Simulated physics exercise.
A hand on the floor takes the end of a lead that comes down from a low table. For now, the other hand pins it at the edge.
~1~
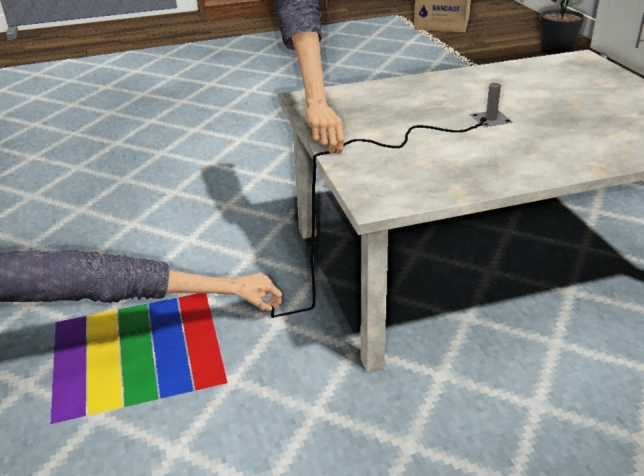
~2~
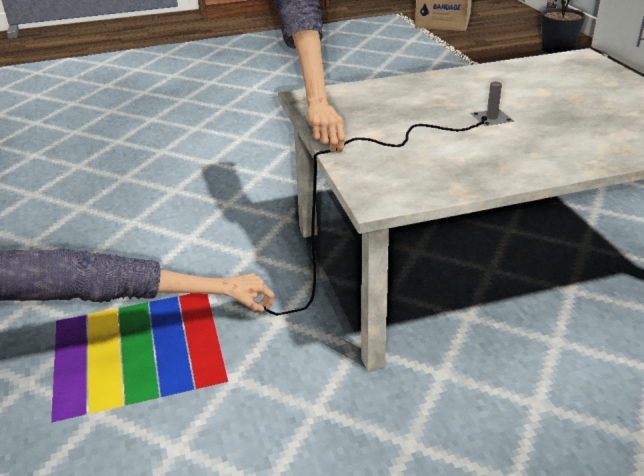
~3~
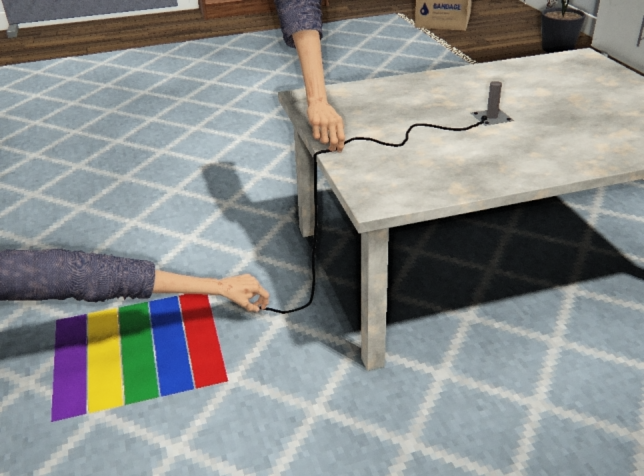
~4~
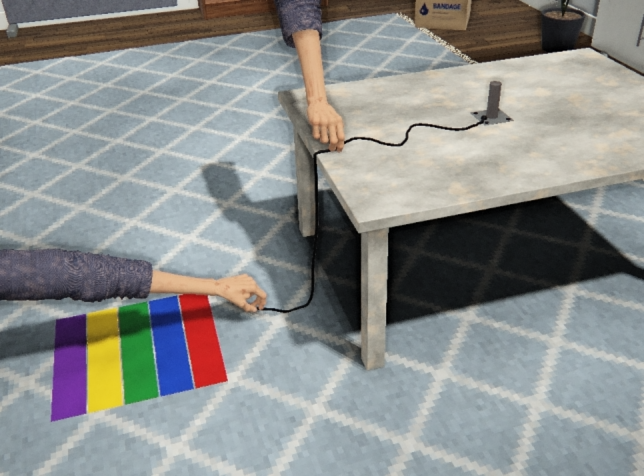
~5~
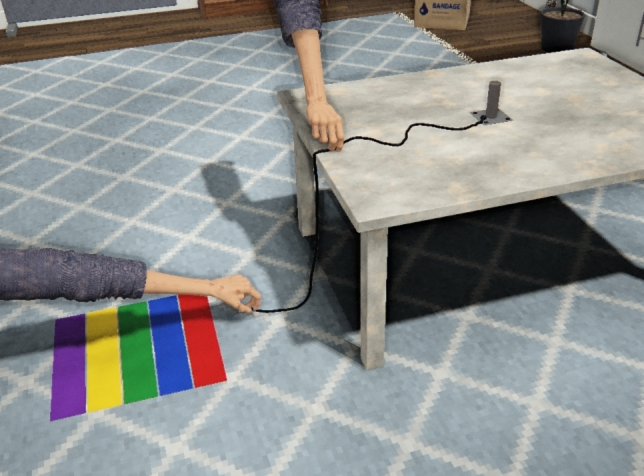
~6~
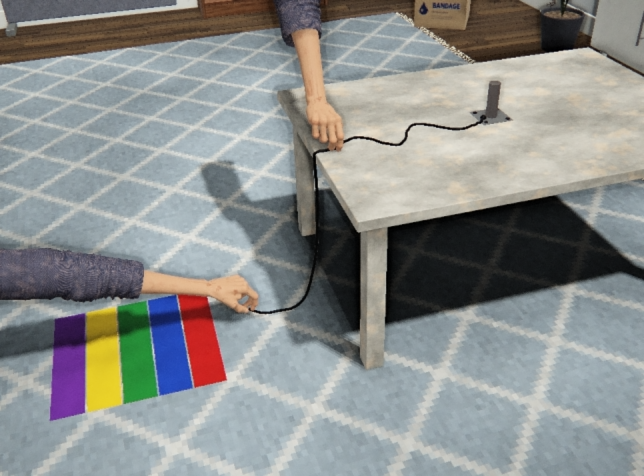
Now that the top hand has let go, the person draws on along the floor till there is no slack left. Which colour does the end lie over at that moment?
It lies over yellow.
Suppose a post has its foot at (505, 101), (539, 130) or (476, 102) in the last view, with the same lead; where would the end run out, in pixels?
In order, near (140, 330), (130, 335) and (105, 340).
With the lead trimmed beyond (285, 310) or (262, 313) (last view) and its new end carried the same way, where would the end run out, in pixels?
About (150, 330), then (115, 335).
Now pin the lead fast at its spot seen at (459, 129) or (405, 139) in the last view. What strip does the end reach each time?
Going one at a time, you'd get yellow and then green.
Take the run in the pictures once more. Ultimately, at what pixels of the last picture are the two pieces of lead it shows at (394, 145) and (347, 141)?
End points: Roughly (355, 143); roughly (308, 160).
Soon after, end near (168, 326); over blue.
After that, end near (122, 335); over green.
At the stop, end near (95, 341); over yellow. The yellow one.
